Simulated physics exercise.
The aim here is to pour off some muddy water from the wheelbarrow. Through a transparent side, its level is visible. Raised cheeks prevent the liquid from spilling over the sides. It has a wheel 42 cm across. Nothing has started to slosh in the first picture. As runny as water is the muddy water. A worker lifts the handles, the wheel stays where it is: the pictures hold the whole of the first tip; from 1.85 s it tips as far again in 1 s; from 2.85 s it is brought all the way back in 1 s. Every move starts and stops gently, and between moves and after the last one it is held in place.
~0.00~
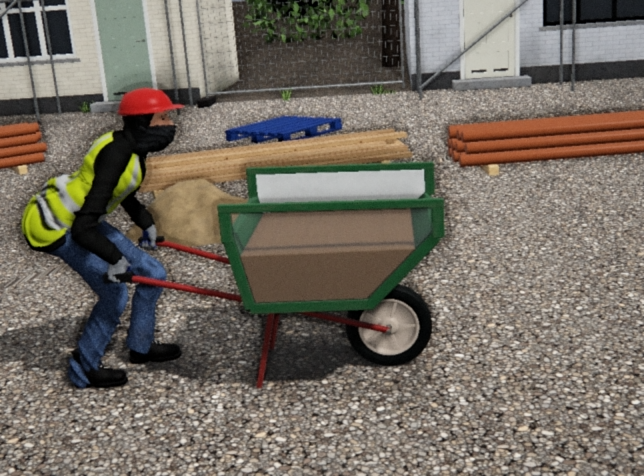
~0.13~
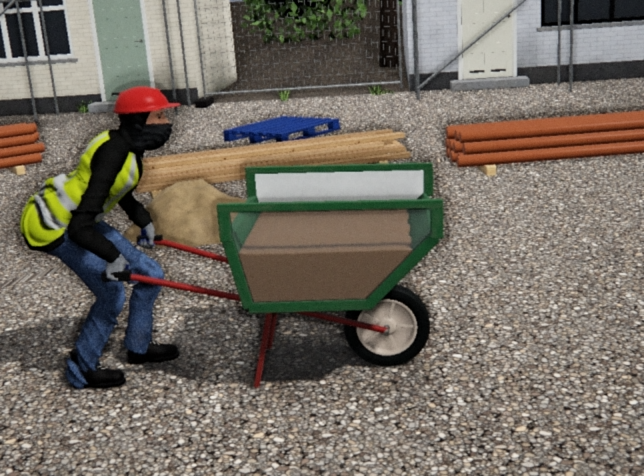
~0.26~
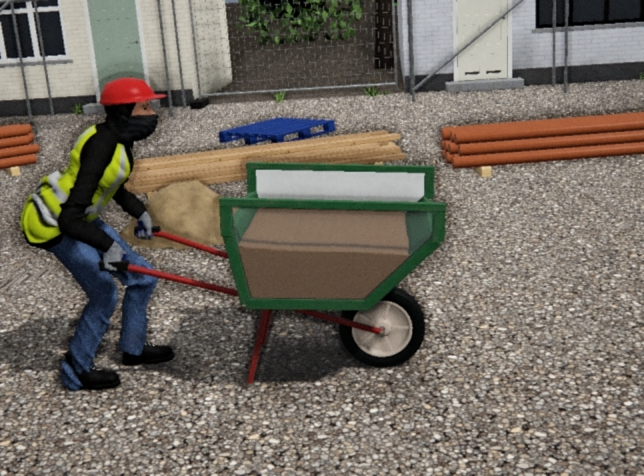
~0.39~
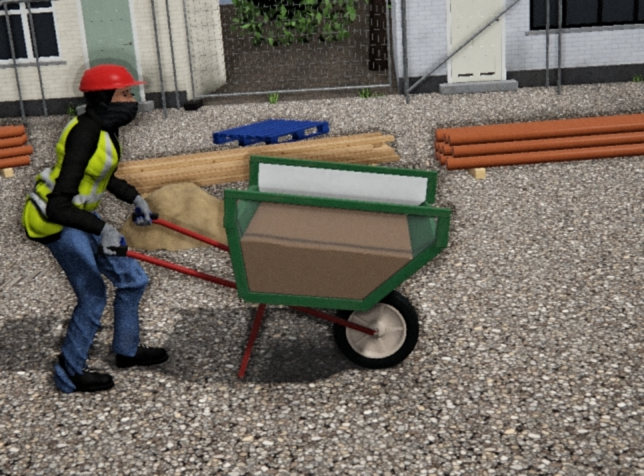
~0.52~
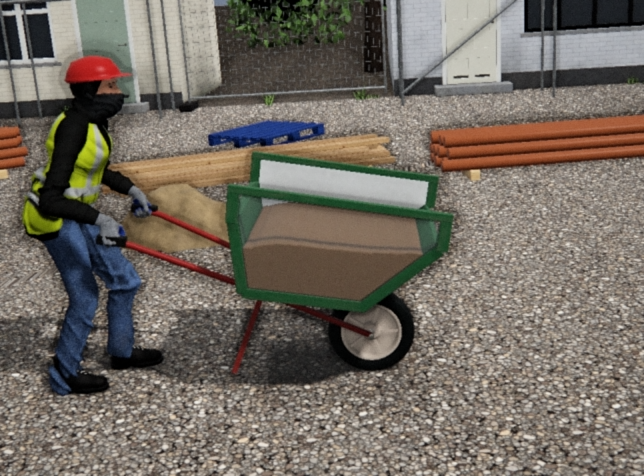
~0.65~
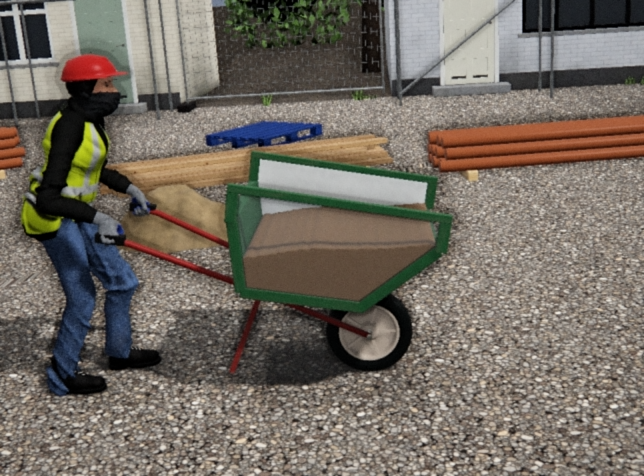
A worker in a red helmet slowly raising the handles of a green-framed wheelbarrow, tilting its brown muddy water forwards, gravel underfoot.
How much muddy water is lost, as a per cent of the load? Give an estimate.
45 %.
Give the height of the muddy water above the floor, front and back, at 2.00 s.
Heights: Front 22 cm, then back 14 cm.
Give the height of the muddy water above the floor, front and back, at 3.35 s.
I'd put it at about 20 cm in front and about 0 cm behind.
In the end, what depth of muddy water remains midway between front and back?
About 14 cm.
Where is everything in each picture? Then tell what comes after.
In the first picture, level at the front (356, 251); level at the back (262, 255); the lip is at (432, 232); the front is on the right.
In the second picture, level at the front (355, 252); level at the back (261, 254).
In the third picture, level at the front (355, 252); level at the back (261, 249); tilt 3° forwards.
In the fourth picture, level at the front (357, 253); level at the back (262, 242); tilt 7° forwards.
In the fifth picture, level at the front (358, 252); level at the back (263, 245); tilt 10° forwards.
In the sixth picture, level at the front (357, 250); level at the back (261, 256); tilt 10° forwards; the lip is at (435, 247).
Then, 2.00 s in, the barrow is at 10° forwards, the surface stands 22 cm on the front, 13 cm on the back; the loss stands at 14 per cent, over the front.
Then, 3.35 s in, the barrow is at 10° forwards, the surface stands 19 cm on the front, 0 cm on the back; the loss stands at 39 per cent, over the front.
Then, 4.65 s in, the surface stands 15 cm on the front, 8 cm on the back; the loss stands at 42 per cent, over the front.
Then, 6.74 s in, the loss stands at 45 per cent, over the front, 46 of 102 litres.
